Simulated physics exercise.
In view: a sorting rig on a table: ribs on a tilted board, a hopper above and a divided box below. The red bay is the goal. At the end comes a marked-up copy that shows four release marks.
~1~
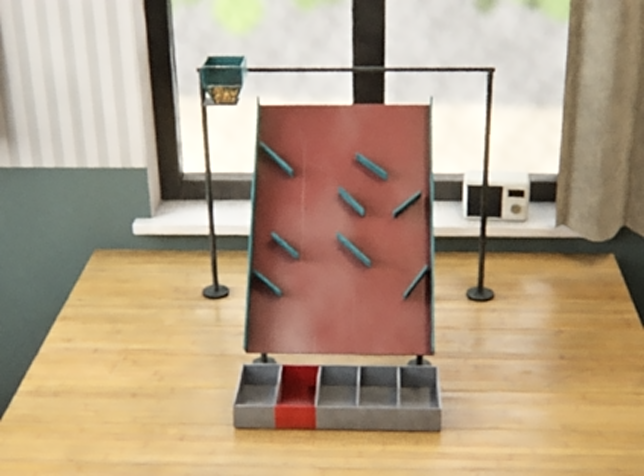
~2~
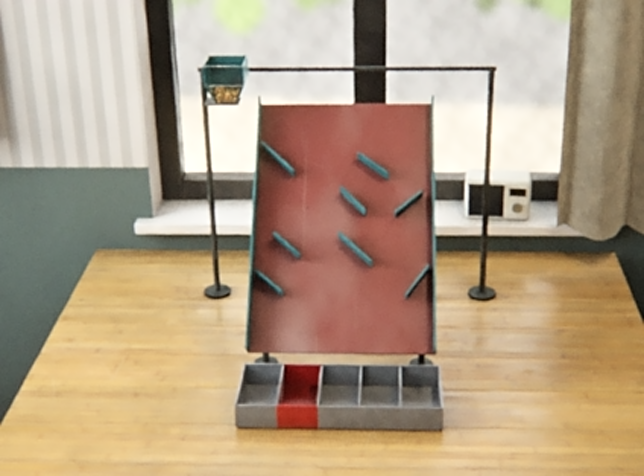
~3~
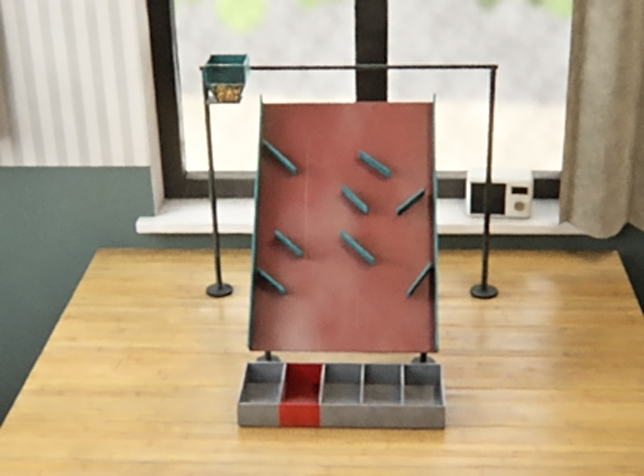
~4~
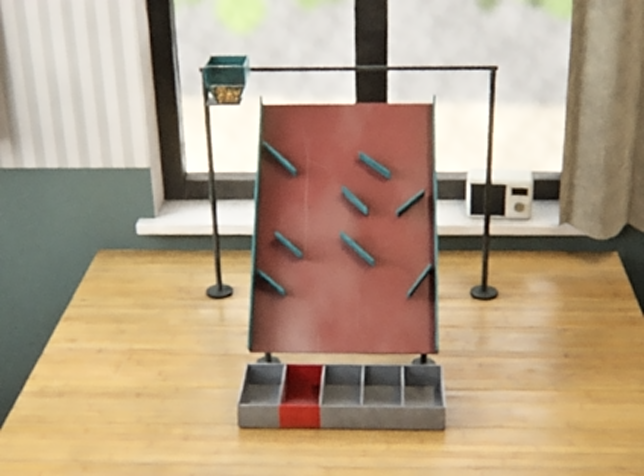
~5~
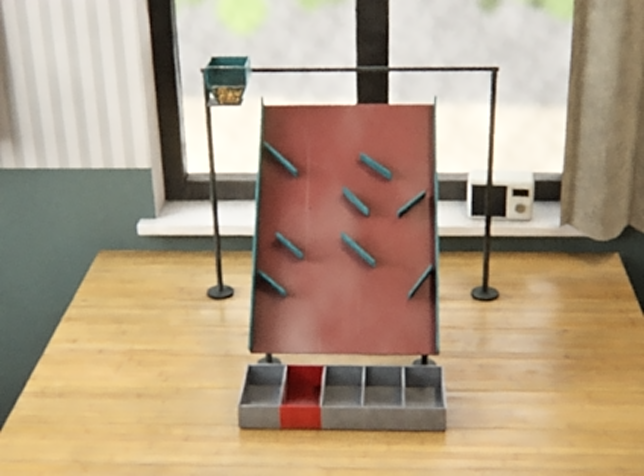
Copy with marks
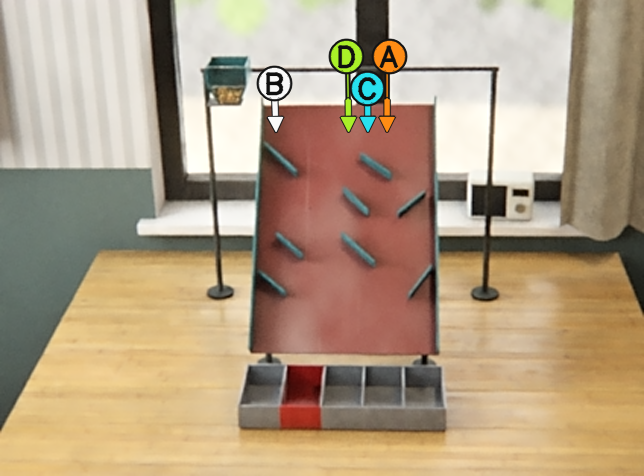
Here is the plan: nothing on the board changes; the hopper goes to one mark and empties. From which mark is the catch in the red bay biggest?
The answer is mark D.
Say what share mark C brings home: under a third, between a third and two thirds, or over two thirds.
It is under a third.
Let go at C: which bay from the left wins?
The fourth.
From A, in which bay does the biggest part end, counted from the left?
The fourth.
On the marked copy, mark A meets the board at (387, 126); mark B meets the board at (275, 126); mark C meets the board at (367, 126); mark D meets the board at (348, 126).
With A, none at all in the red bay, close to two thirds in other bays, close to a third held on the board.
With B, a small share in the red bay, close to half in other bays, close to a quarter held on the board, a small share outside the box.
With C, a small share in the red bay, close to half in other bays, close to a third held on the board.
With D, close to a third in the red bay, close to half in other bays, a small share held on the board, a small share outside the box.
